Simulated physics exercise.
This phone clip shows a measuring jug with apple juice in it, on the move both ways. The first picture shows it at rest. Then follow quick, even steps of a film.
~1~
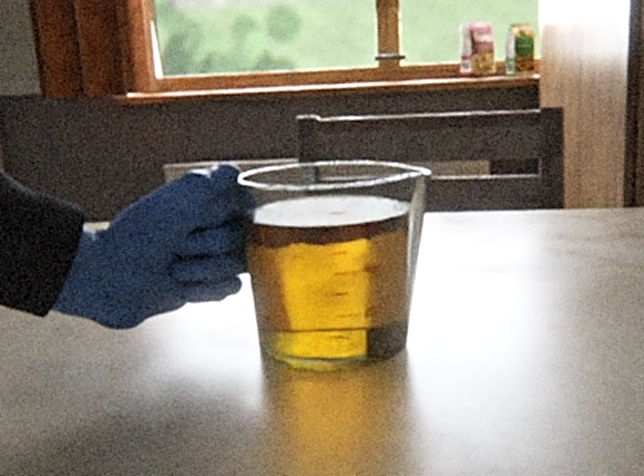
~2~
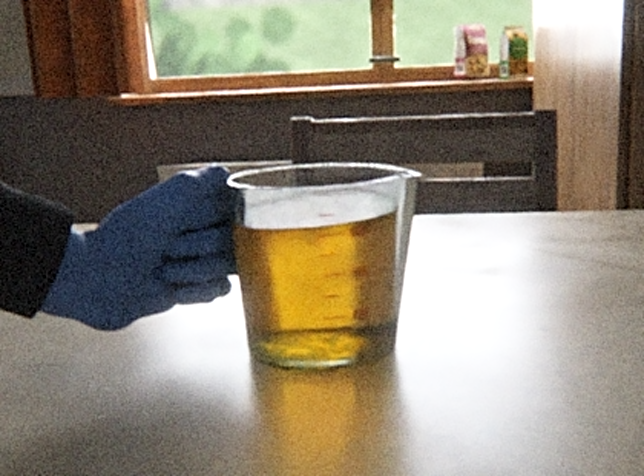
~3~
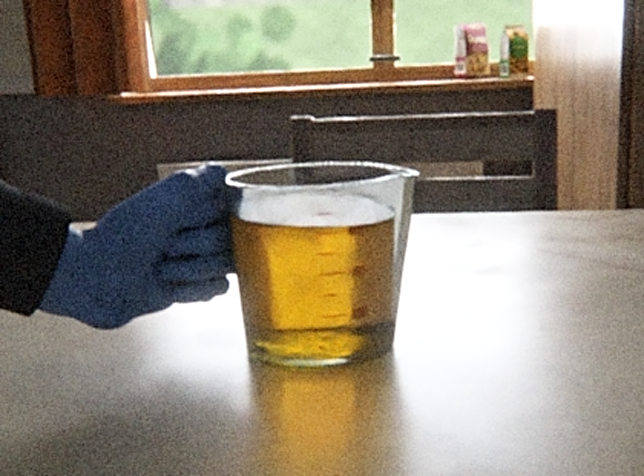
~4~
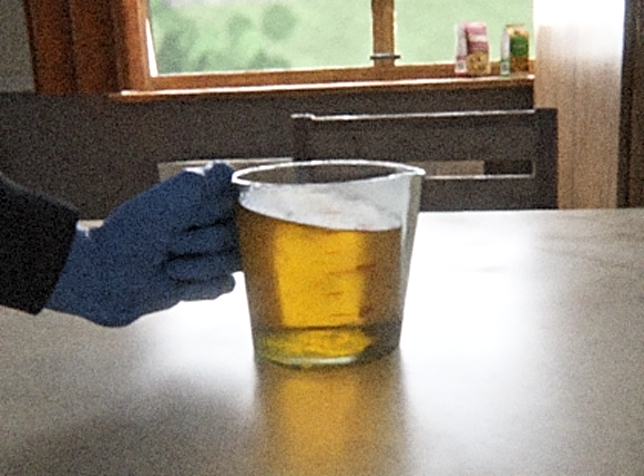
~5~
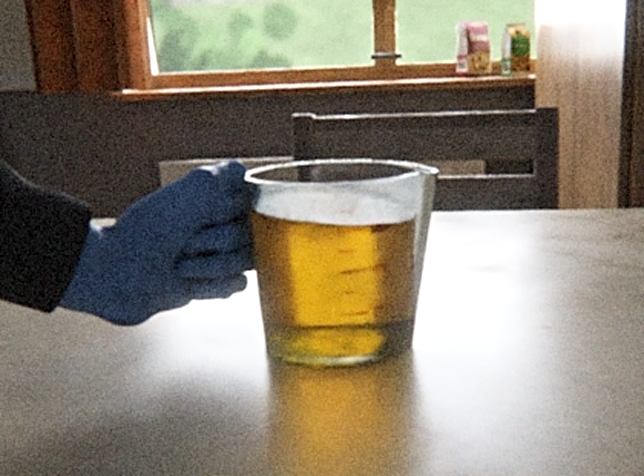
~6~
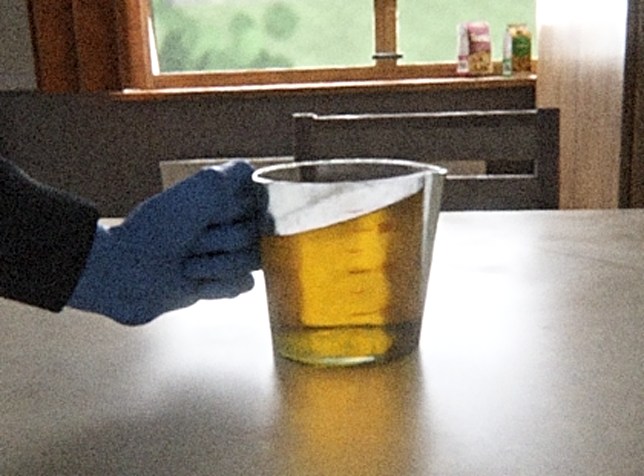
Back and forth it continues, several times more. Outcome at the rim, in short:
Overflows.
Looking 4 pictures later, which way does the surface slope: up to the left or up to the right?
To the left-hand edge, I'd say.
A moment on, the highest wave so far goes over the rim.
When it is over, the highest wave so far goes over the rim; some is on the top.
